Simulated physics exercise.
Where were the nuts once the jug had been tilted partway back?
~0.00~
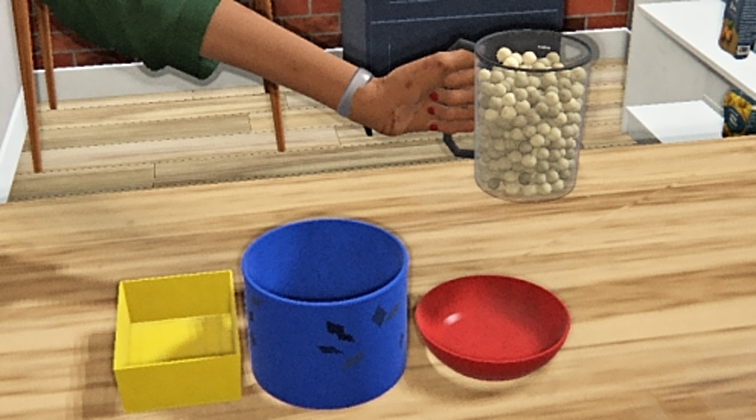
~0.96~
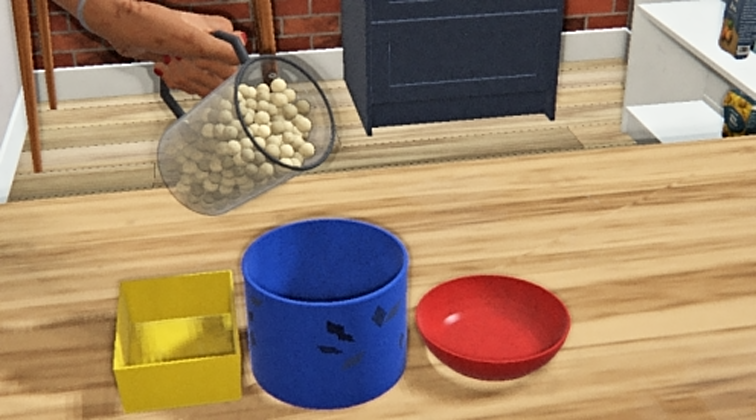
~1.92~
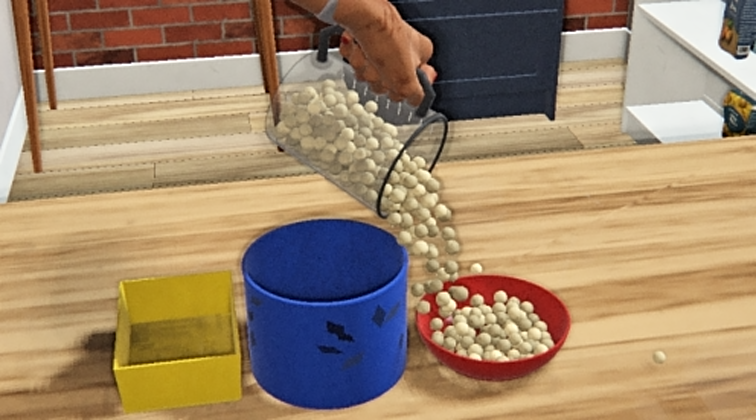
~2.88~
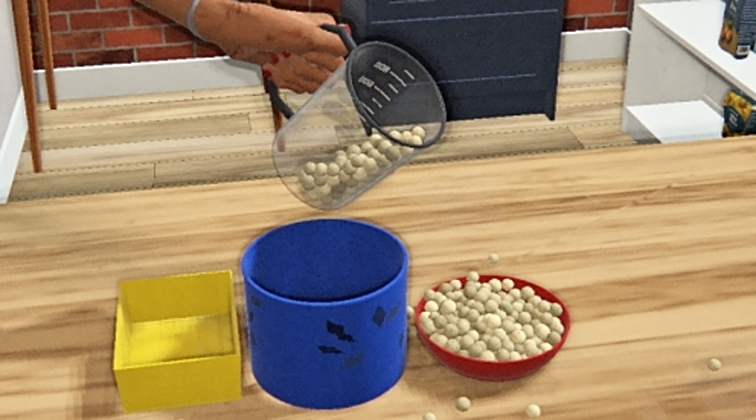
Most were heaped in the red bowl and a good share was still in the jug. Only a few lay loose on the table, and the blue pot and yellow tin got none.
